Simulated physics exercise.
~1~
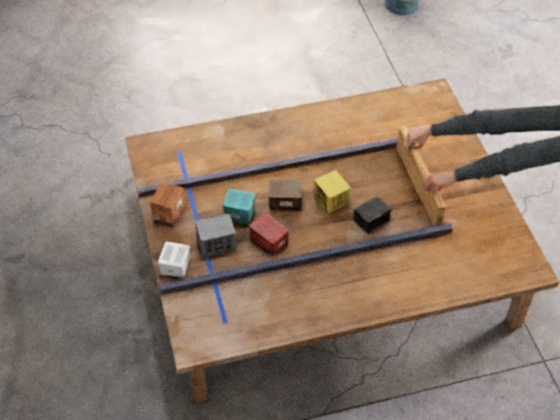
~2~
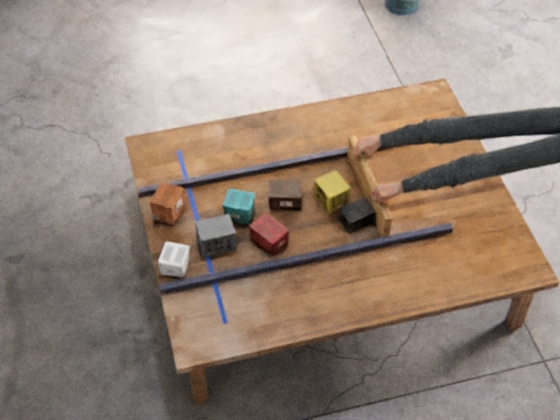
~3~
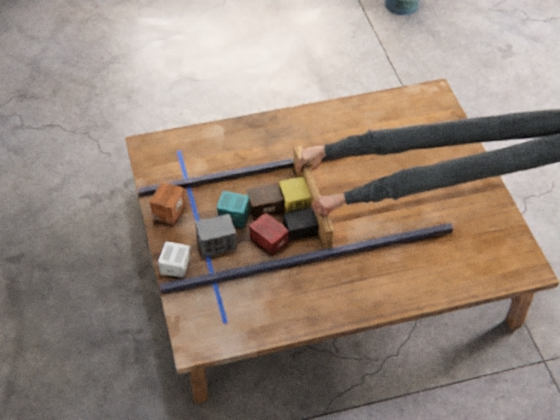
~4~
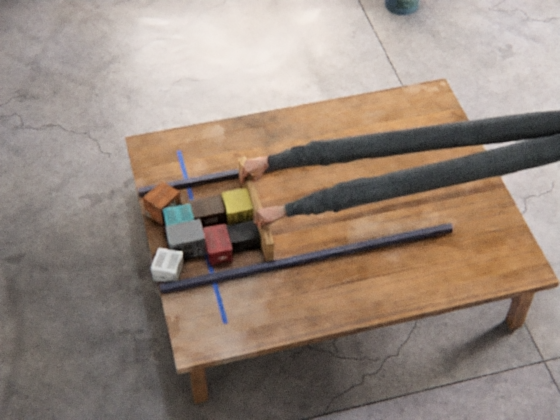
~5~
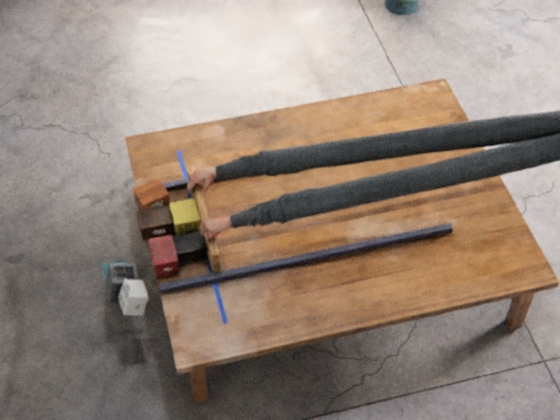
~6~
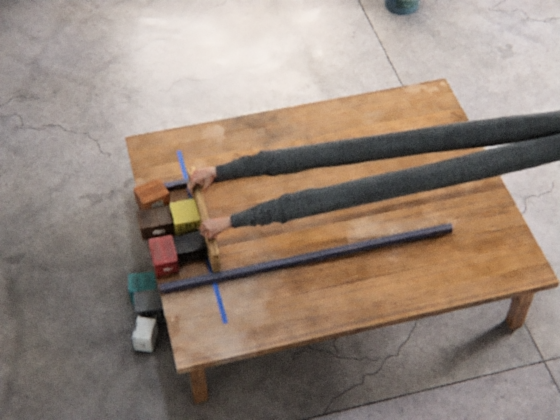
Two dark-sleeved arms reach in from the right over a low wooden table on a concrete floor, seen from above, holding a wooden plank between two dark rails. Left of it sit small boxes in yellow, black, brown, red, turquoise, grey, orange and white, with blue tape crossing near the left end. The hands slide the plank left, gathering the black and yellow boxes, then the brown, red and others into a tight cluster. The plank stops near the tape as the turquoise, grey and white boxes drop off the left edge. The orange, brown, yellow, red and black ones remain crowded at the edge.
